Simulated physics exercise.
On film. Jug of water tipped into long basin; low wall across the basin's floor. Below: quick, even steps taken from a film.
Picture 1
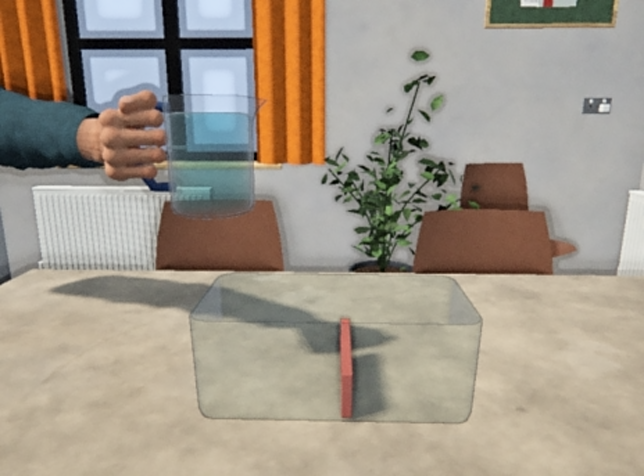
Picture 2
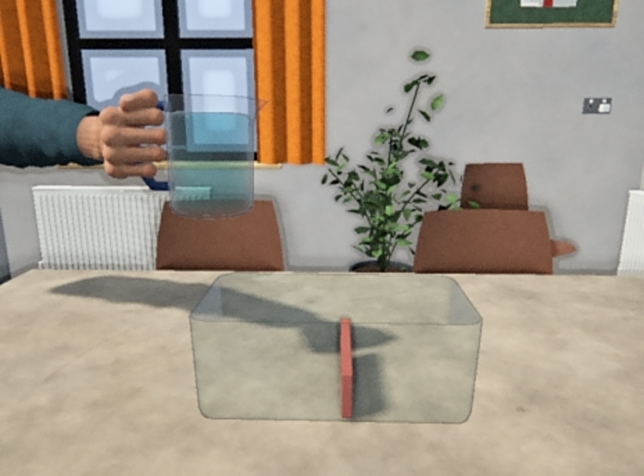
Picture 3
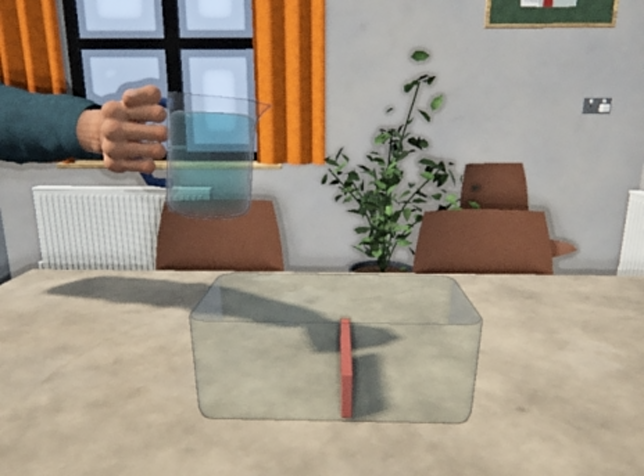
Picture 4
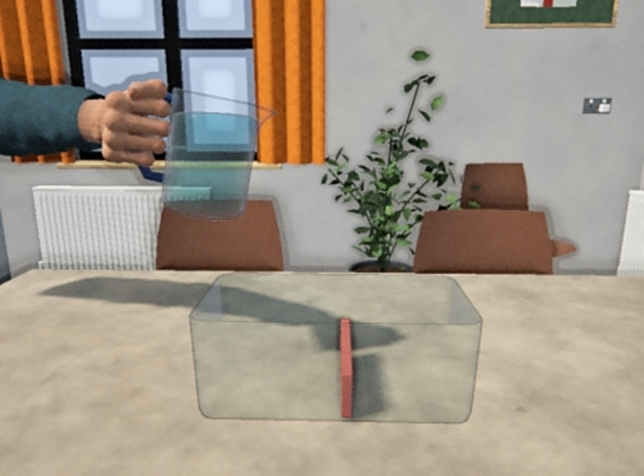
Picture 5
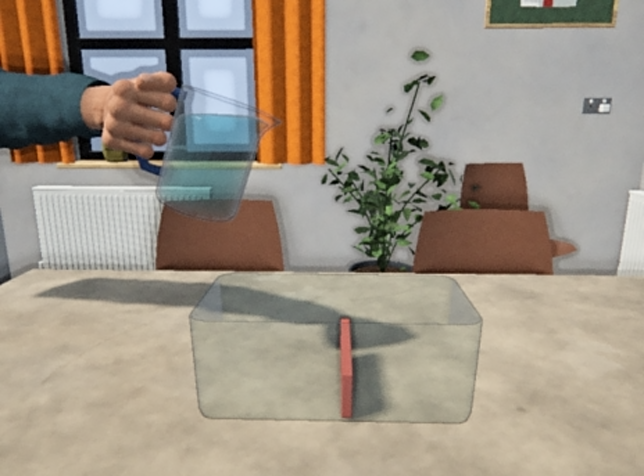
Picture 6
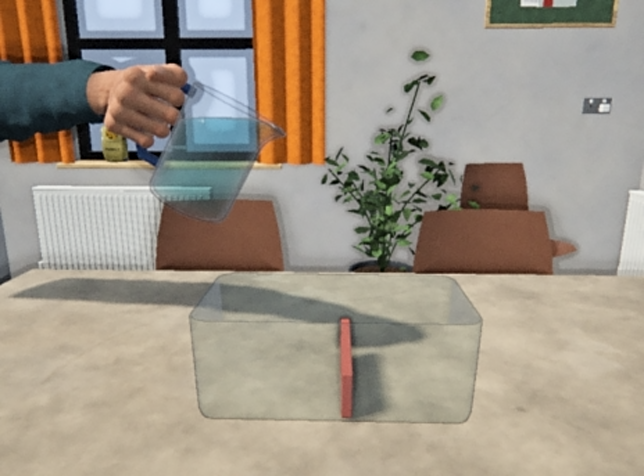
A hand holds a jug of water above a clear basin and gradually tilts it right.
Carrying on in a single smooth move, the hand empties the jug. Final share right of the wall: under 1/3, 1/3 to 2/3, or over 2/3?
Middling share.
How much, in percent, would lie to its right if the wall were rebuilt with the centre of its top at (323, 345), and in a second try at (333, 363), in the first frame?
About 85 % for the first and about 75 % for the second.
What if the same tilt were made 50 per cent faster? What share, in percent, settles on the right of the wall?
I'd say close to 40 per cent.
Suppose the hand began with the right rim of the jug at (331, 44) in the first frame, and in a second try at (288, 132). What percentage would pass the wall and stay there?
First try: About 85 %; second try: About 65 %.
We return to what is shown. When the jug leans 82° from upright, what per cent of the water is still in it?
70 per cent, approximately.
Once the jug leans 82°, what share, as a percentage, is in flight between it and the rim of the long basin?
Airborne fraction: Approx. 20 %.
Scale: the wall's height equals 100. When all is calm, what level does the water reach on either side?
30 % left, 30 % right.
A moment on, the jug is tipped on its side and 72 per cent is still to pour, 2 is left of the wall and 5 right of it.
Next, the jug is tipped on its side and 30 per cent is still to pour, 22 is left of the wall and 25 right of it.
Then the jug is tipped on its side and 9 per cent is still to pour, 43 is left of the wall and 41 right of it.
Later the jug is tipped on its side and 2 per cent is still to pour, 54 is left of the wall and 40 right of it.
At rest 58 per cent lies left of the wall, 41 right of it and 2 outside.
